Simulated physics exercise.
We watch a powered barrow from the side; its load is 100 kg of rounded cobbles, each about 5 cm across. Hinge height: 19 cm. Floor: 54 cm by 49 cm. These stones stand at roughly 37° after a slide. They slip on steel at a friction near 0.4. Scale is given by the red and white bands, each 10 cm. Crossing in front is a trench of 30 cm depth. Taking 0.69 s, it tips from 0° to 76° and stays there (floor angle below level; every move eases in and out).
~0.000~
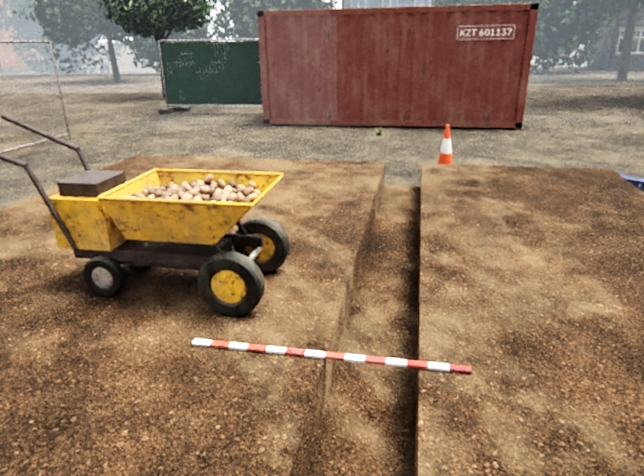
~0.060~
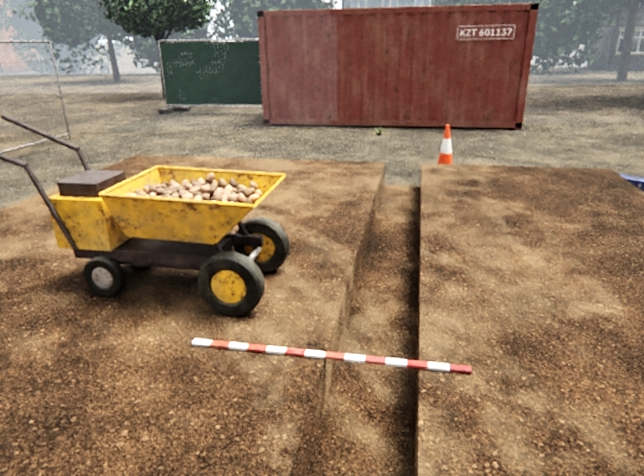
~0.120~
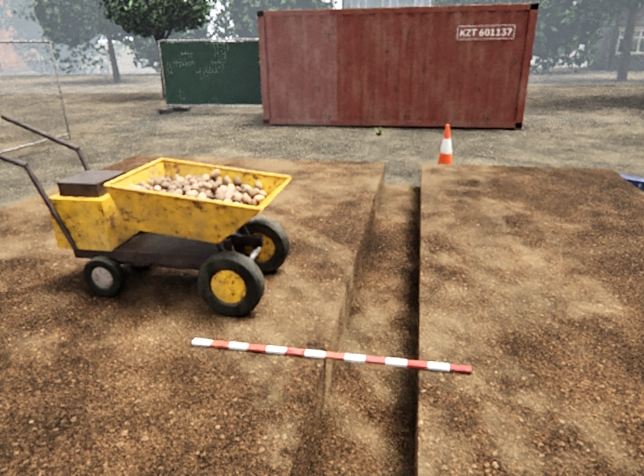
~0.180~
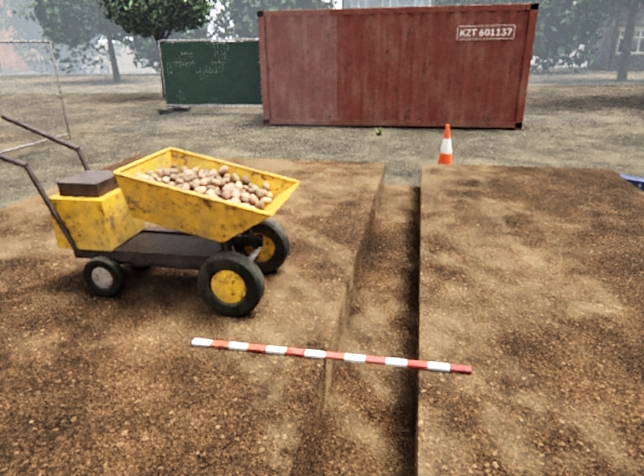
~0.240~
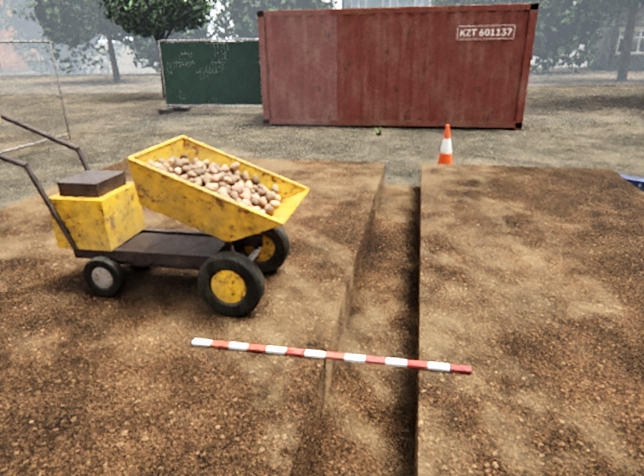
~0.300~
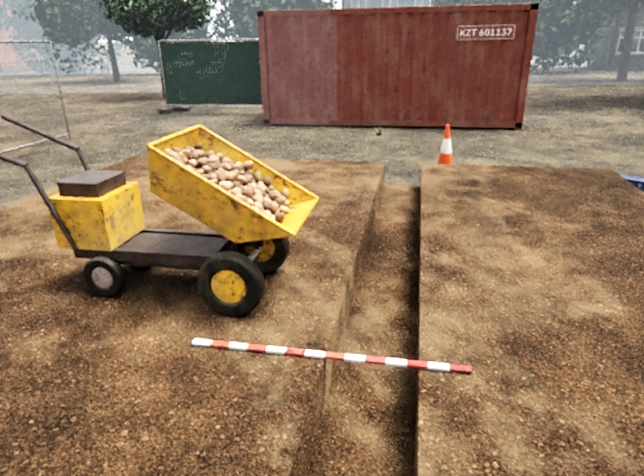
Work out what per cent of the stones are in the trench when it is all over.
It comes to roughly 100 per cent.
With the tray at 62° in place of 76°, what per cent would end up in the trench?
It comes out at about 100 percent.
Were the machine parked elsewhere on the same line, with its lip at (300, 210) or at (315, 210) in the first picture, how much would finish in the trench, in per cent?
First place: Near 65%; second place: Near 40%.
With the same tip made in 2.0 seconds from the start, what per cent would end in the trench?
About 100%.
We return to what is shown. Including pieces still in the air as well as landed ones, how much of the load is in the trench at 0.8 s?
Close to 40 per cent has got there by then.
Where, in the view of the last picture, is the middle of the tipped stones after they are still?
(388, 334).
After 0.5 s the floor is at 64°; 100 % in the tray; the foremost stones are at (315, 252).
After 0.8 s the floor is at 76°; 56 % in the tray, 4 % short of the trench, 40 % in the trench; the foremost stones are at (388, 327).
After 1.1 s the floor is at 76°; 1 % in the tray, 1 % short of the trench, 98 % in the trench; the foremost stones are at (414, 343).
After 3.1 s the floor is at 76°; 0 % in the tray, 100 % in the trench; the foremost stones are at (413, 348).
